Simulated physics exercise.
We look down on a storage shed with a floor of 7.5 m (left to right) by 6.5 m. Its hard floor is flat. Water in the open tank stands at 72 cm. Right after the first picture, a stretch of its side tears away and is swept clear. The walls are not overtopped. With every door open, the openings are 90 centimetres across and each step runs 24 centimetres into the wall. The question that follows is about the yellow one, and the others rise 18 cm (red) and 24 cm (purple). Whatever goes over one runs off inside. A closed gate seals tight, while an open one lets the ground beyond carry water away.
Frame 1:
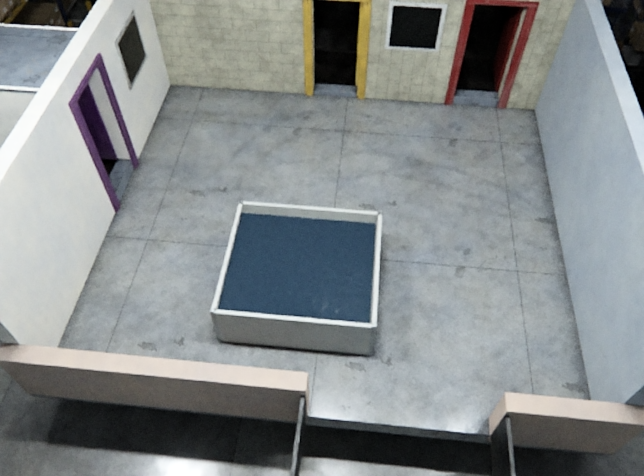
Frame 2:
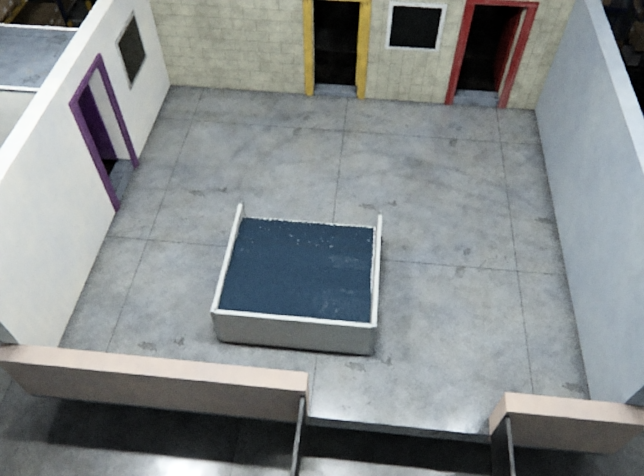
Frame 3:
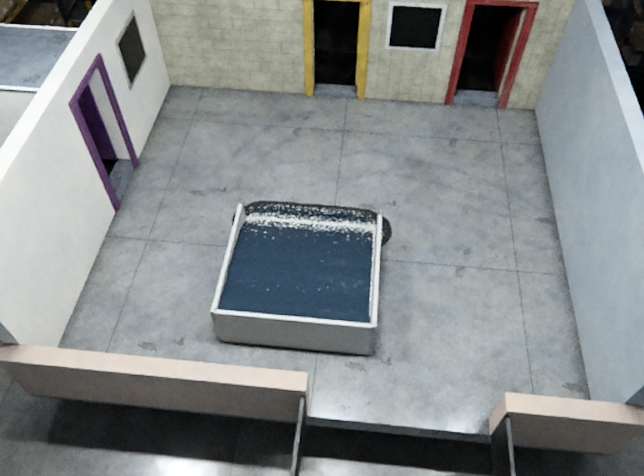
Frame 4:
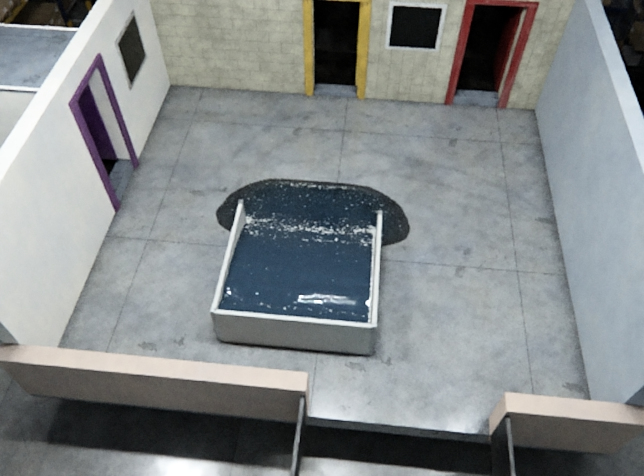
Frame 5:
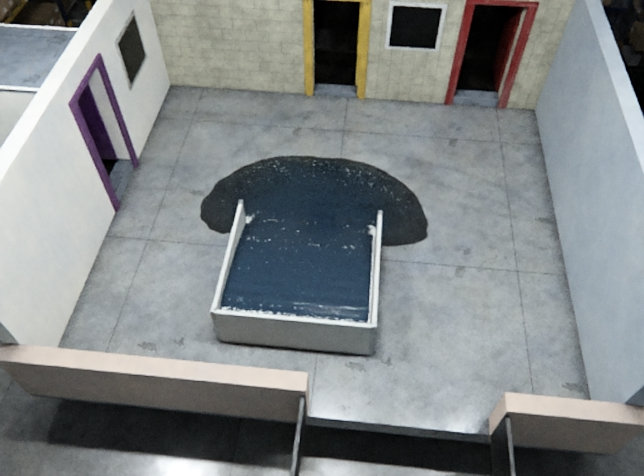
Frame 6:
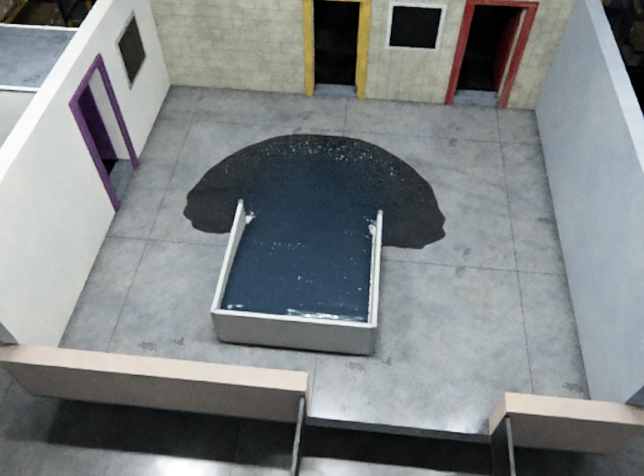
In a walled storage shed with a gray floor and purple, yellow and red doorways, an open tank holds still, dark blue water. The tank's far side disappears and water pours out through the gap, flecked with white. A dark, rounded pool spreads across the floor beyond, widening toward both sides.
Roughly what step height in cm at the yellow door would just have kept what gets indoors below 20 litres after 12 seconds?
A step of about 29 cm.
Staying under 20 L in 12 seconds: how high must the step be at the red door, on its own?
Red would need about 11.0 cm on its own.
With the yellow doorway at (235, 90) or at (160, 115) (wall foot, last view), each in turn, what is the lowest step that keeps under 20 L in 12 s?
In turn: About 17 cm, about 19 cm.
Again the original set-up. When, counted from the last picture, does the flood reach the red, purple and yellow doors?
It arrives at the red door at 1.2 s, the purple door at 1.6 s and the yellow door at 0.3 s.
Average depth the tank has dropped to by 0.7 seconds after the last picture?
The average depth is some 33 cm.
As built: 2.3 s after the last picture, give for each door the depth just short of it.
Door by door in cm - red 15, purple 2, yellow 24.
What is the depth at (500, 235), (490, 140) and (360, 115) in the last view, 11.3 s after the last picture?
The three readings, in order, are 4, 5 and 4 cm.
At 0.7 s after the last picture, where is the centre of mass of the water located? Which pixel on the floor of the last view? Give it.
(311, 219).
Then, 0.7 s after the last picture water covers 40 % of the floor, deepest (29 cm) near (299, 93); 5 cm at the yellow door, 35 litres in over its 10 cm step.
Then, 2.3 s after the last picture water covers 50 % of the floor, deepest (36 cm) near (530, 109); 24 cm at the yellow door, 255 litres in over its 10 cm step.
Then, 11.3 s after the last picture water covers 100 % of the floor, deepest (8 cm) near (505, 418); 4 cm at the yellow door, 314 litres in over its 10 cm step.
At the yellow door as built, the water peaked near 30 cm, 1.7 s after the last picture.
With a step of 25.5 cm, 47 litres would have come in within the 12 s; with 34.5 cm, 2 litres. So under 20 litres takes about 29 cm.
